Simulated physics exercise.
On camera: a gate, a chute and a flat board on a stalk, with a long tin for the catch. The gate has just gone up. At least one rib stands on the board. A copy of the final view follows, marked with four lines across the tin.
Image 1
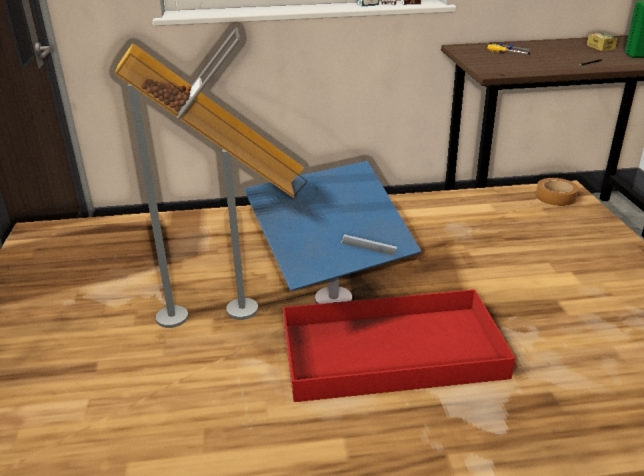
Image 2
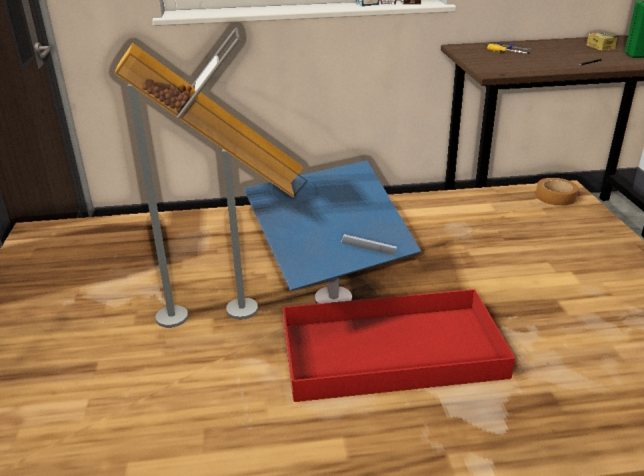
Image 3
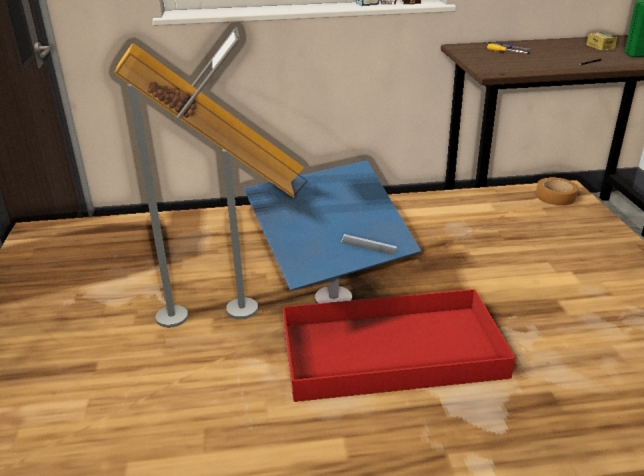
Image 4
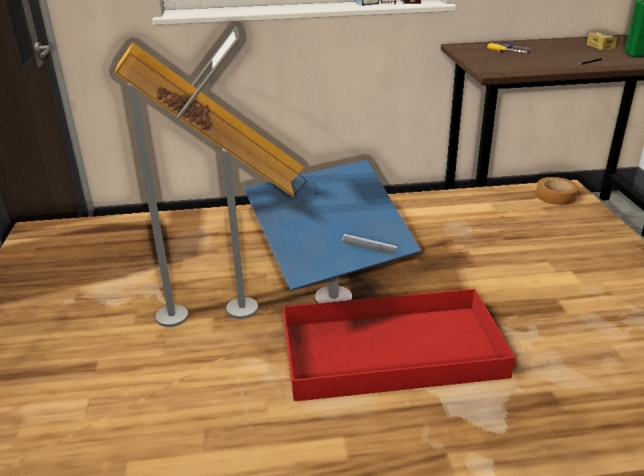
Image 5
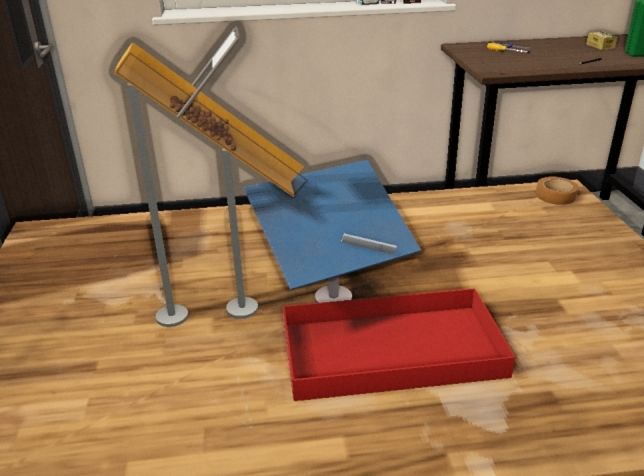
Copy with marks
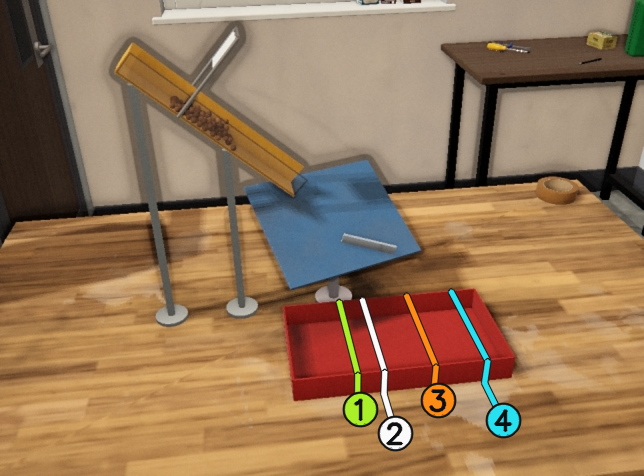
Brown balls slid down a sloping yellow chute after its gate lifted, spreading out as they moved right, while the blue board with its pale rib and the empty red tin stayed still.
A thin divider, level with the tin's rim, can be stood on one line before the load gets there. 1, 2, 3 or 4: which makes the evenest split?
4 is best.
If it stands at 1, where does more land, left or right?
More lands on the right.
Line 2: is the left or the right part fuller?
More lands on the right.
On the marked copy, line 1 crosses the front rim at (357, 373); line 2 crosses the front rim at (384, 371); line 3 crosses the front rim at (435, 365); line 4 crosses the front rim at (487, 360).
With 1, of what is caught, a small part on the left of the divider, nearly all on the right.
With 2, of what is caught, a small part on the left of the divider, nearly all on the right.
With 3, of what is caught, a small part on the left of the divider, nearly all on the right.
With 4, of what is caught, about half on the left of the divider, about half on the right.
